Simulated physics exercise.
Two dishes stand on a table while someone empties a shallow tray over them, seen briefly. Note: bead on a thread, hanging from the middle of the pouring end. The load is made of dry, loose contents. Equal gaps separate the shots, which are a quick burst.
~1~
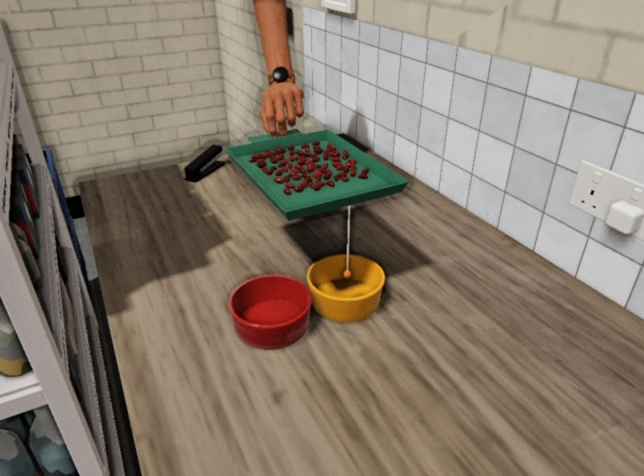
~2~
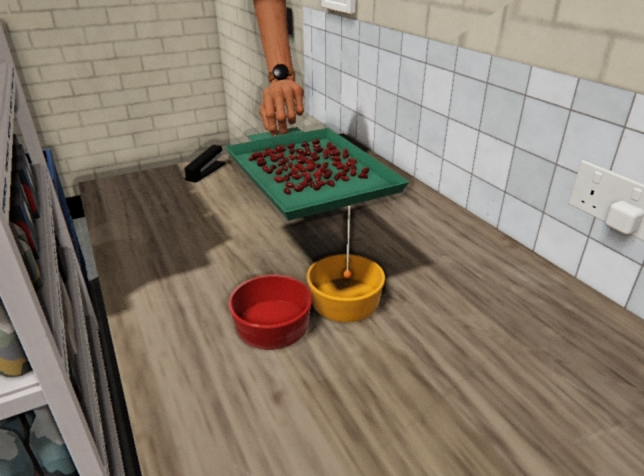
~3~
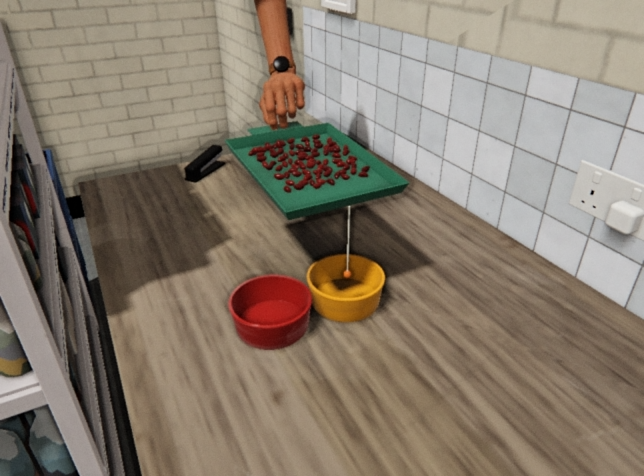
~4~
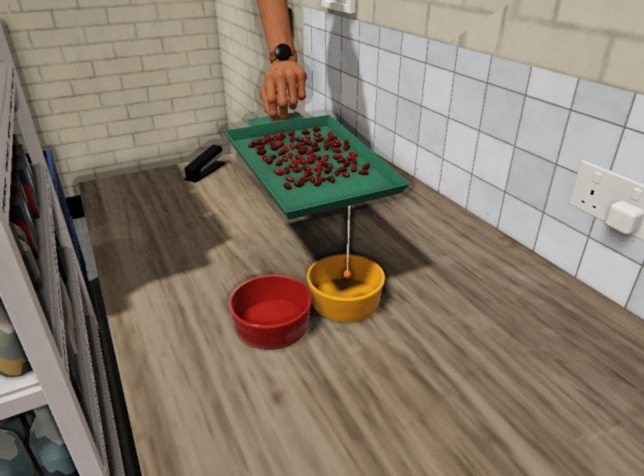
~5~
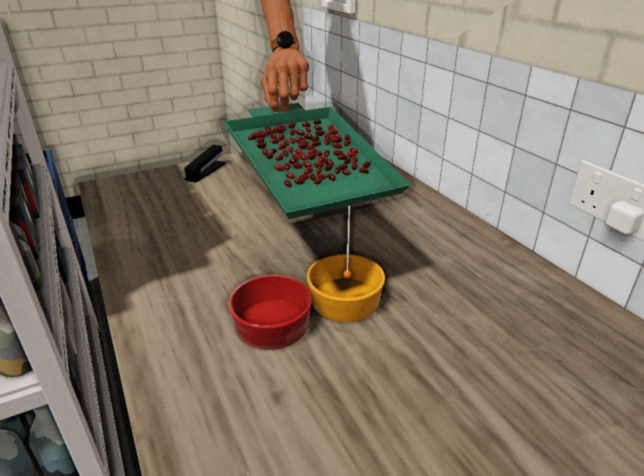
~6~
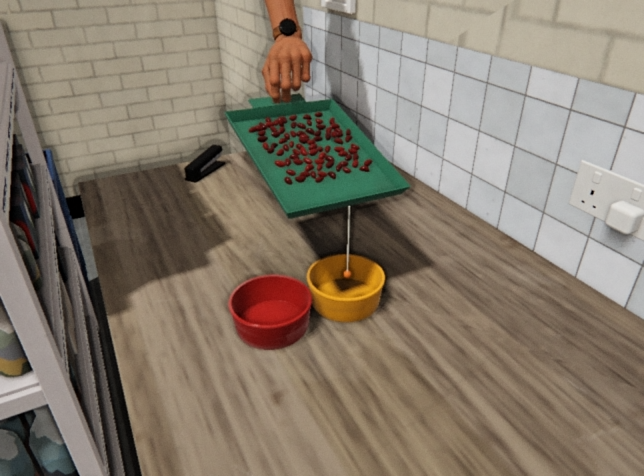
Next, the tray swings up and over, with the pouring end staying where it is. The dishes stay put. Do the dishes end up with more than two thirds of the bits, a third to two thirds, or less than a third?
The catch works out at below one third of everything on the tray.
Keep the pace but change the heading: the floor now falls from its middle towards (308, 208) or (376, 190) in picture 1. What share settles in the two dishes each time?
Roughly 70 % in the first case and 20 % in the second.
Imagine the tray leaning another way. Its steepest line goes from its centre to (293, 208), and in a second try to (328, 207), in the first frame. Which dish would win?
First it's the dish to the left, then it's the dish to the left.
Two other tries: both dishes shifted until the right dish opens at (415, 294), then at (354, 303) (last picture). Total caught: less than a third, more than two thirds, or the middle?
Spot one, over two thirds; spot two, one to two thirds.
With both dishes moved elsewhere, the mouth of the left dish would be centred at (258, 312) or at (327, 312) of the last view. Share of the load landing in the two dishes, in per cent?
Around 20 % followed by around 90 %.
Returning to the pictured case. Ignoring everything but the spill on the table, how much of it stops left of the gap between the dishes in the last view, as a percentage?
Near 0 per cent.
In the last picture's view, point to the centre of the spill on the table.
It centres at roughly (401, 328).
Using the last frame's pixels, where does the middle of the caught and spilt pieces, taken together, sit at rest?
I'd mark it at roughly (396, 328).
Shortly afterwards, tray tipped steeply; all but a few on the tray; only a few in the air.
Next, tray tipped right over; near a third on the tray; only a few in the right dish; near a quarter outside both; near a third in the air.
Some moments later, tray tipped past a quarter turn; a little in the right dish; all but a few outside both.
In the end, tray tipped past a quarter turn; none at all in the left dish; a little in the right dish; all but a few outside both.
